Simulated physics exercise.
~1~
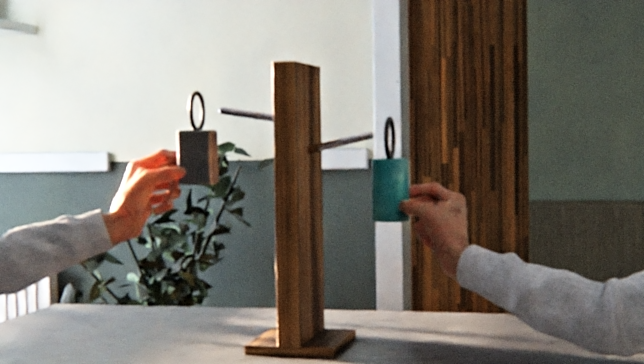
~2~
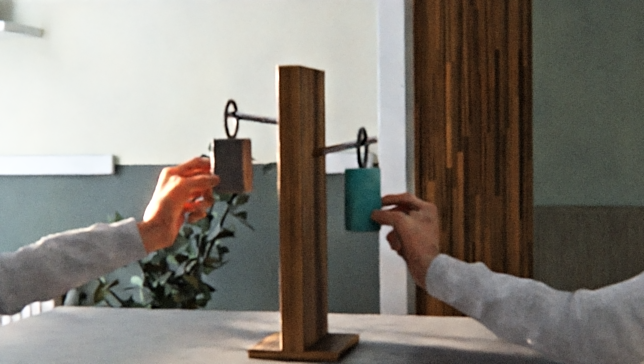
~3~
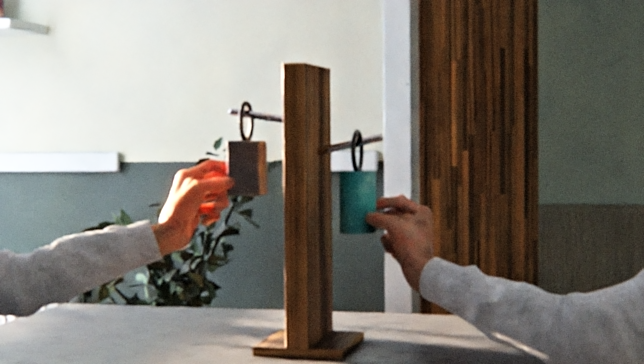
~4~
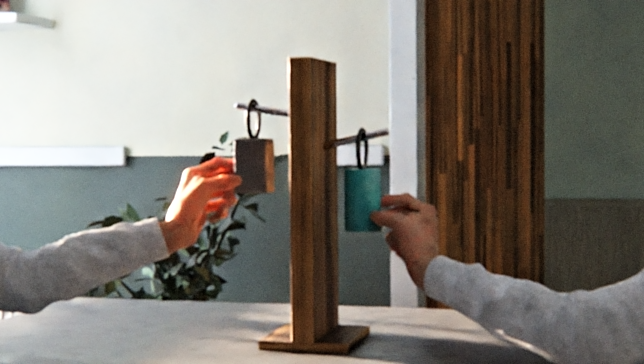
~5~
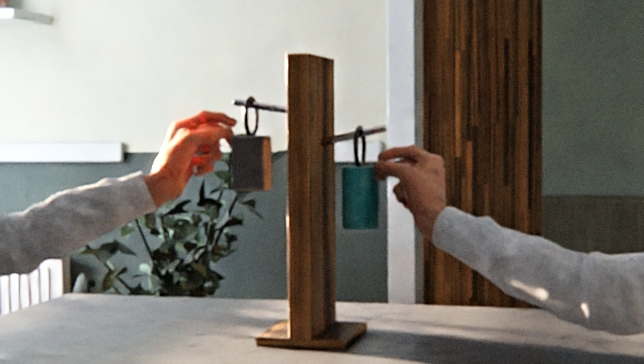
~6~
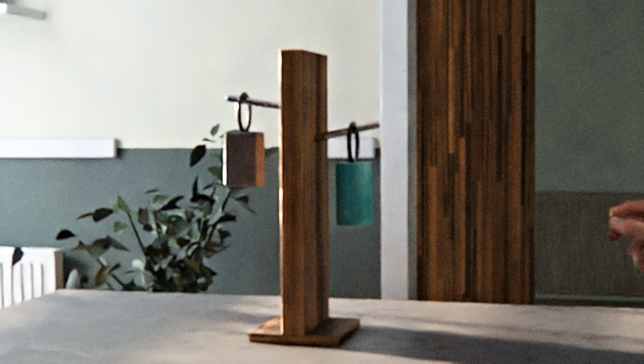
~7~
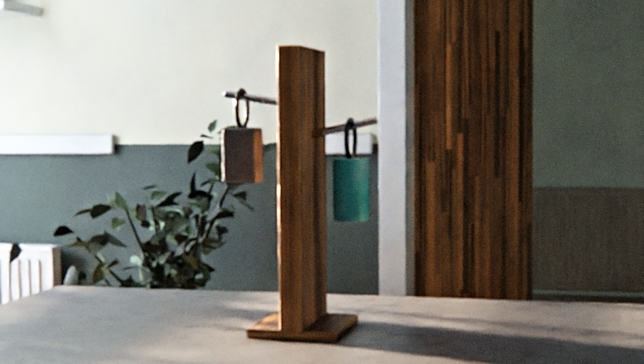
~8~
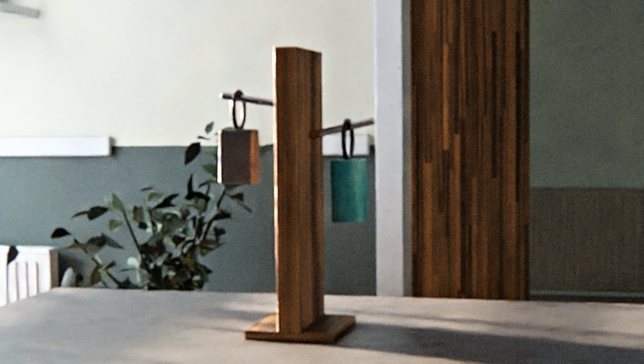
Two hands hook a grey pouch and a turquoise lantern on a wooden stand, where both stay hanging.
